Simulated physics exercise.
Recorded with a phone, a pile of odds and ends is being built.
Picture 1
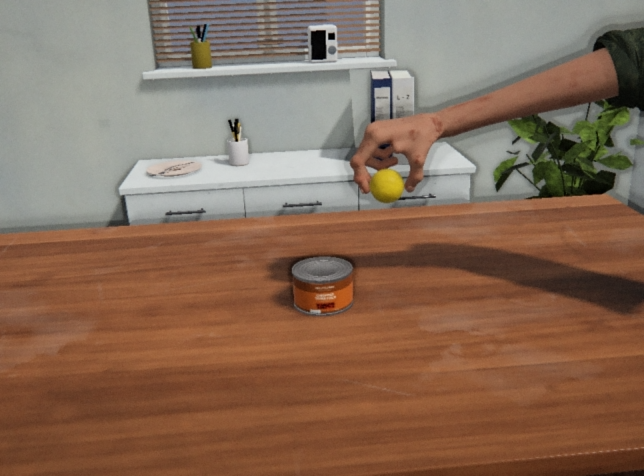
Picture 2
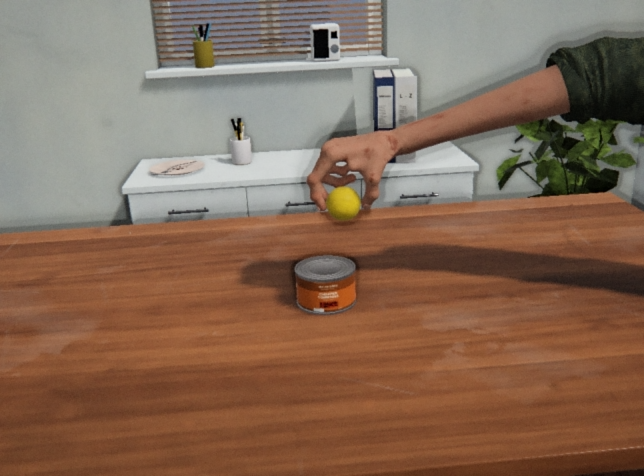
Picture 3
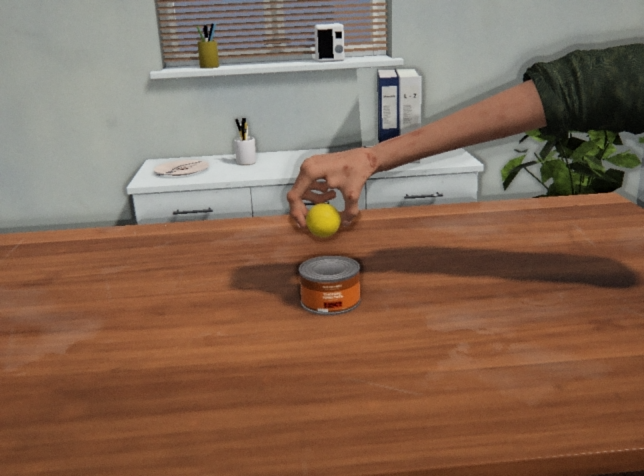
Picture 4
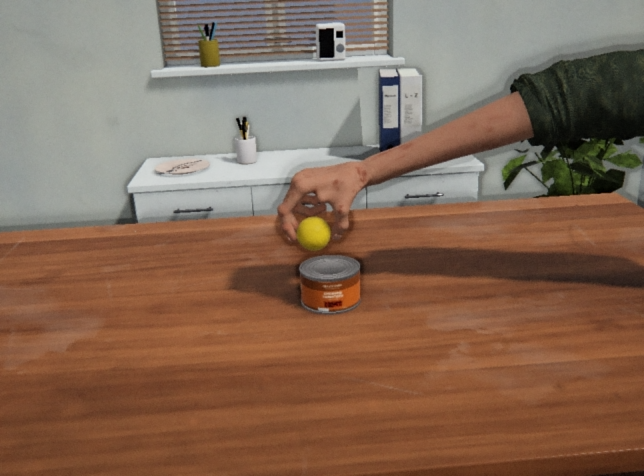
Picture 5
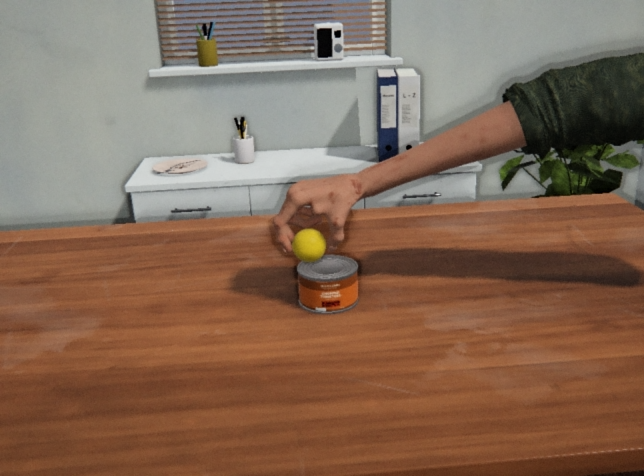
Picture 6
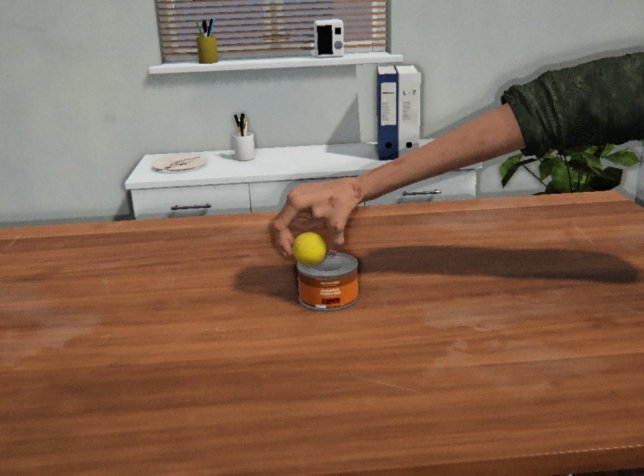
At a wooden table in a room, a hand lowering a yellow lemon leftward and down onto a small orange tub.
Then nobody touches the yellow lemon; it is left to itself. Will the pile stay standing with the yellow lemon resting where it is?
My guess is the pile will be stable.
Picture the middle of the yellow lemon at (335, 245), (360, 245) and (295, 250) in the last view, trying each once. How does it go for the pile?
Attempt one, the pile survives; attempt two, it falls over; attempt three, it falls over.
Then, 1.00 s past the last view, nothing moves.
Then, 2.10 s past the last view, yellow lemon resting near (309, 250).
Finally, both still in place. Final places as the last picture's camera would see them, yellow lemon near (309, 250). The pile keeps its balance.
